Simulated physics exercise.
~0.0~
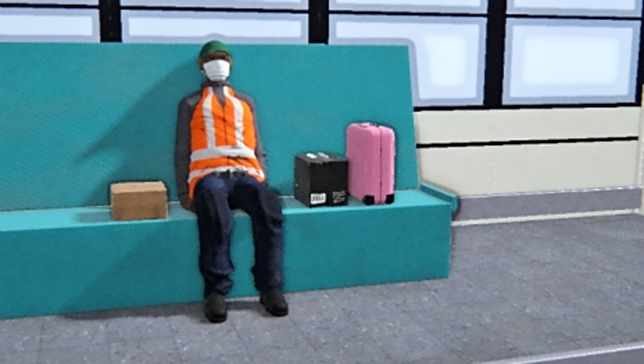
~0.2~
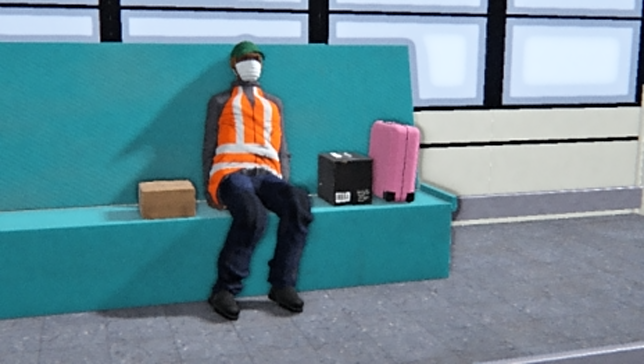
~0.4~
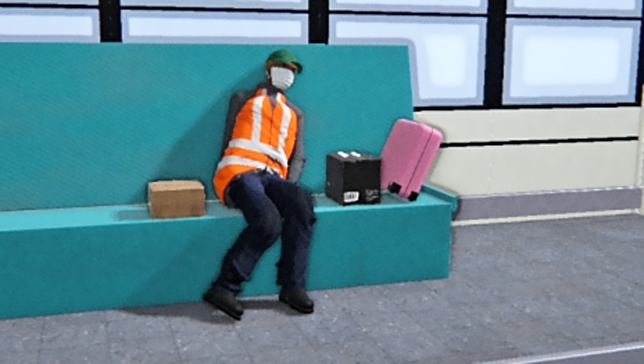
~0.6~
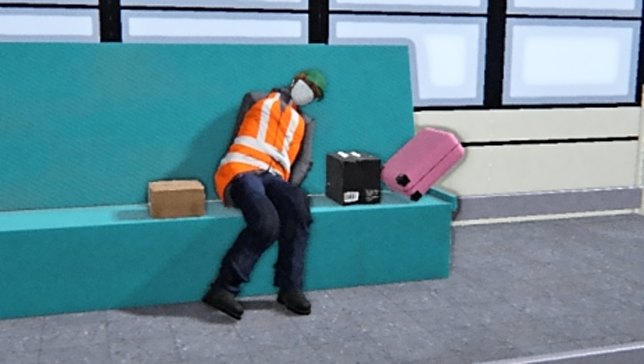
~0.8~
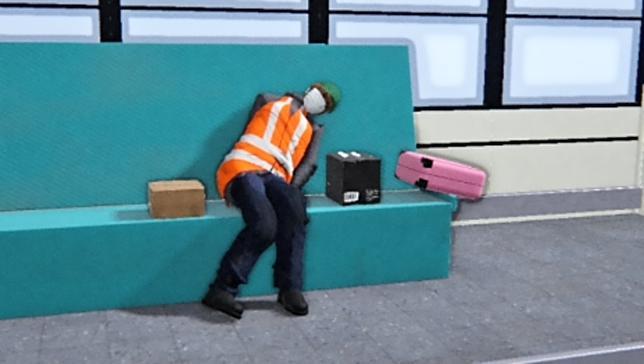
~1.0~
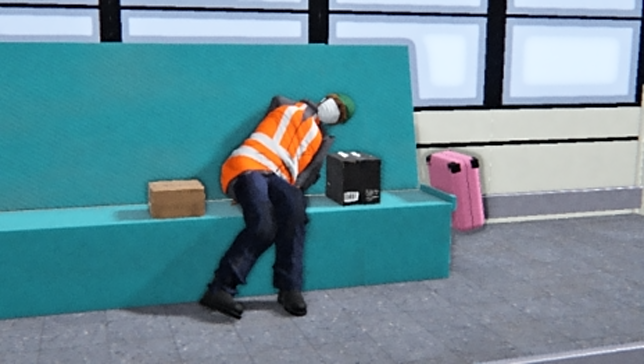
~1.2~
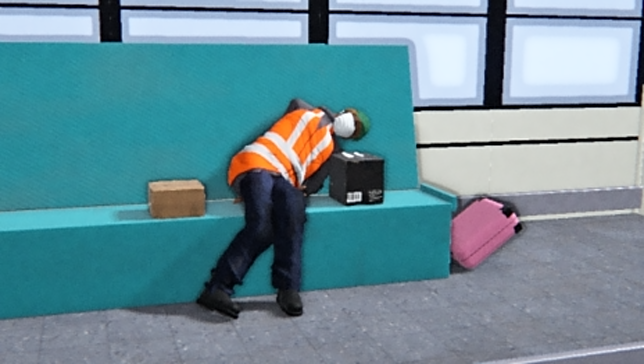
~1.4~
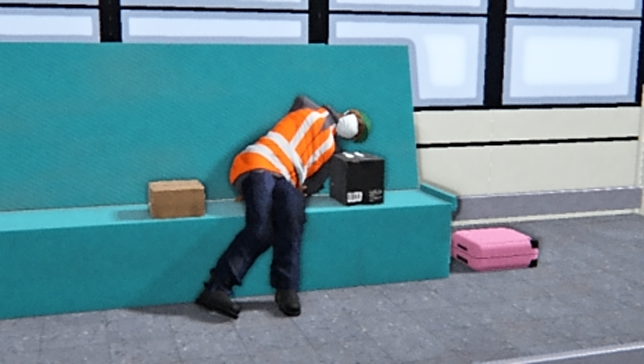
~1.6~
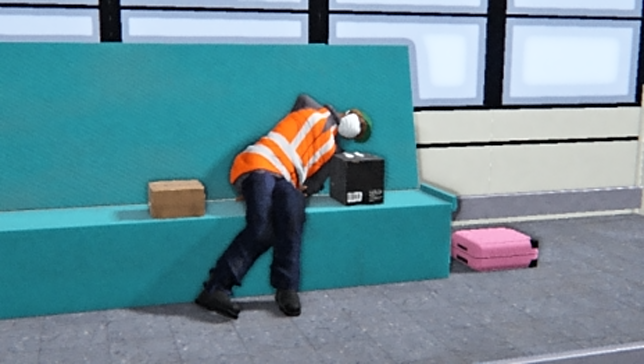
A pink suitcase slides right and tumbles off the bench while the passenger slumps rightward.
